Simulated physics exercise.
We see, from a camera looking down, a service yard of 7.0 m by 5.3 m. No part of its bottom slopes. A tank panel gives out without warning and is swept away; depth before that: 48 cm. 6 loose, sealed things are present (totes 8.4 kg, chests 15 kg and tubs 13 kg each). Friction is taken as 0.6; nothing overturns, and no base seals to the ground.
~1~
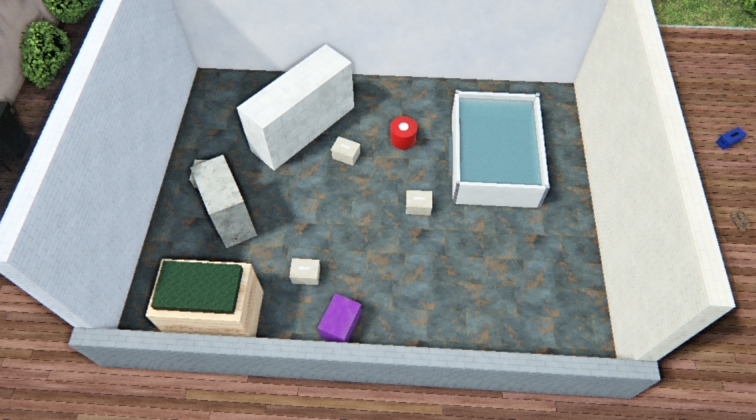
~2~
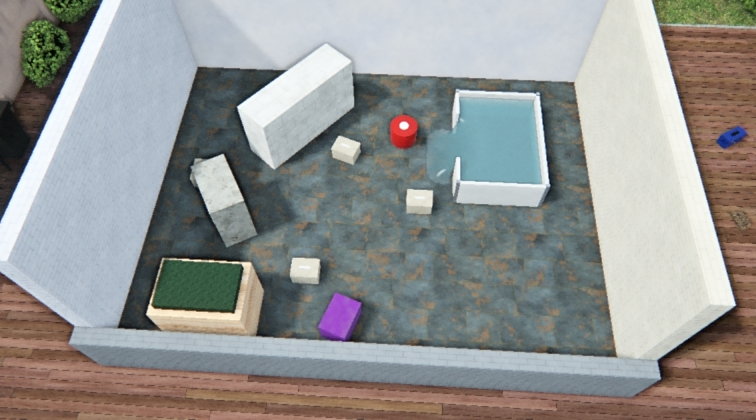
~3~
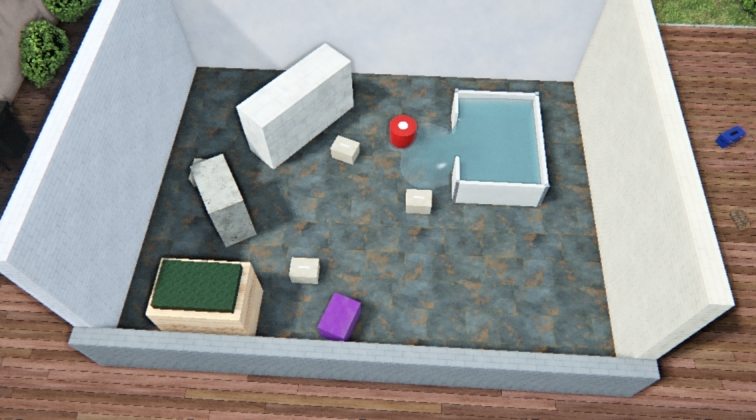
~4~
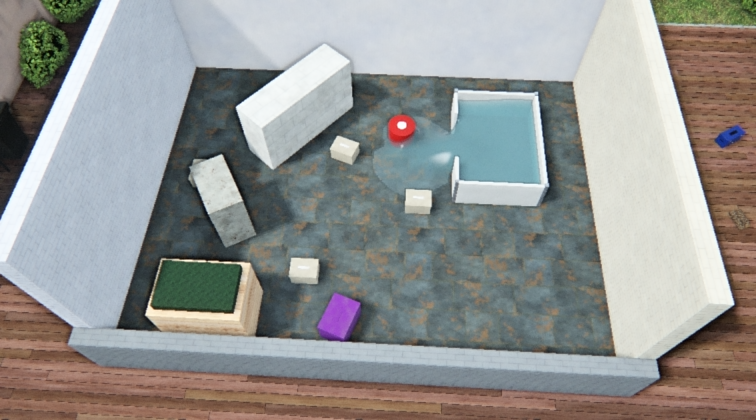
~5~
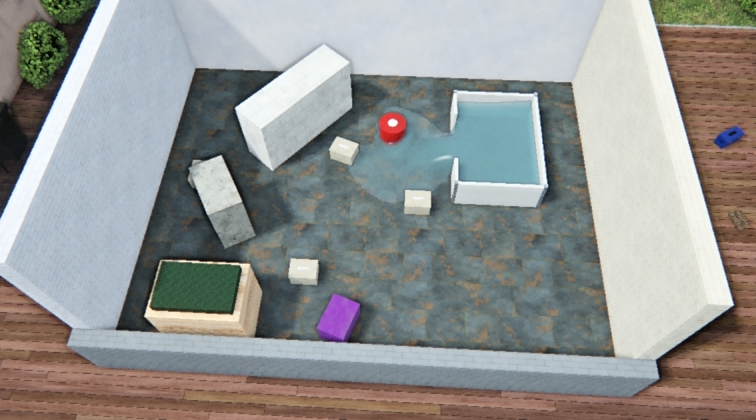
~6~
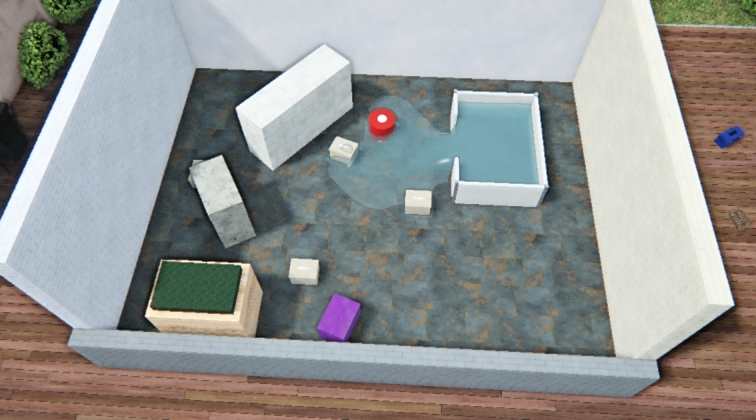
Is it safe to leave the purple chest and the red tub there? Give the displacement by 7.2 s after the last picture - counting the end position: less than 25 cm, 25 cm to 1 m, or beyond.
As for distance, the purple chest moves only negligibly and the red tub ends up well away.
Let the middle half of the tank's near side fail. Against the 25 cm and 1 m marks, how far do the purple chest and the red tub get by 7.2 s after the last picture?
In that case the purple chest winds up well away while the red tub does not really move.
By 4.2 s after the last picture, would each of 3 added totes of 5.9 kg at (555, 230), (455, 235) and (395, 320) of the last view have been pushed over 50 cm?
Order as asked - not as far, not as far, not as far.
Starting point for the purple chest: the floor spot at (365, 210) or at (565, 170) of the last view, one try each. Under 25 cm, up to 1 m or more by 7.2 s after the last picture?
Respectively: It edges along somewhat; it rests almost unmoved.
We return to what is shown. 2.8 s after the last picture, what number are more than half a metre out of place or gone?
I count 2.
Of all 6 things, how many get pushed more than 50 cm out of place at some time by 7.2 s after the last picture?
Count: 2.
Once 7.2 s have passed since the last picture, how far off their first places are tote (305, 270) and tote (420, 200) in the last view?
Taking them in turn, the shifts are 5 cm and 0 cm.
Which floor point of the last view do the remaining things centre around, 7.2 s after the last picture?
The centre is close to (303, 221).
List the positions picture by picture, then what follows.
In the first picture, the purple chest at (340, 316) rests on the ground; the red tub at (404, 127), on the bottom; 2.3 m2 under water; 0 of 6 have shifted.
In the second picture, the purple chest at (340, 315) rests on the ground; the red tub at (404, 126) rests on the ground; 2.7 m2 under water; 0 of 6 have shifted.
In the third picture, the purple chest at (339, 315), on the bottom; the red tub at (403, 126) rests on the ground; 3.2 m2 under water; 0 of 6 have shifted.
In the fourth picture, the purple chest at (339, 315) rests on the ground; the red tub at (402, 126), on the bottom; 3.9 m2 under water; 0 of 6 have shifted.
In the fifth picture, the purple chest at (339, 316) rests on the ground; the red tub at (393, 123), on the bottom, 17 cm from its start; 4.6 m2 under water; 1 of 6 have shifted.
In the sixth picture, the purple chest at (339, 316) rests on the ground; the red tub at (382, 119), on the bottom, 38 cm from its start; water covers 5.4 m2; 1 of 6 have shifted.
Then, 0.9 s after the last picture the purple chest is near (339, 316), 0.0 m from its start, aground; the red tub is near (349, 110), 1.0 m from its start, aground; 0 afloat.
Then, 2.8 s after the last picture the purple chest is near (339, 316), 0.0 m from its start, aground; the red tub is near (343, 131), 1.0 m from its start, afloat; 2 afloat.
Then, 4.8 s after the last picture the purple chest is near (339, 316), 0.0 m from its start, aground; the red tub is near (320, 172), 1.6 m from its start, aground; 0 afloat.
Then, 7.2 s after the last picture the purple chest is near (339, 316), 0.0 m from its start, aground; the red tub is near (320, 172), 1.6 m from its start, aground; 0 afloat.
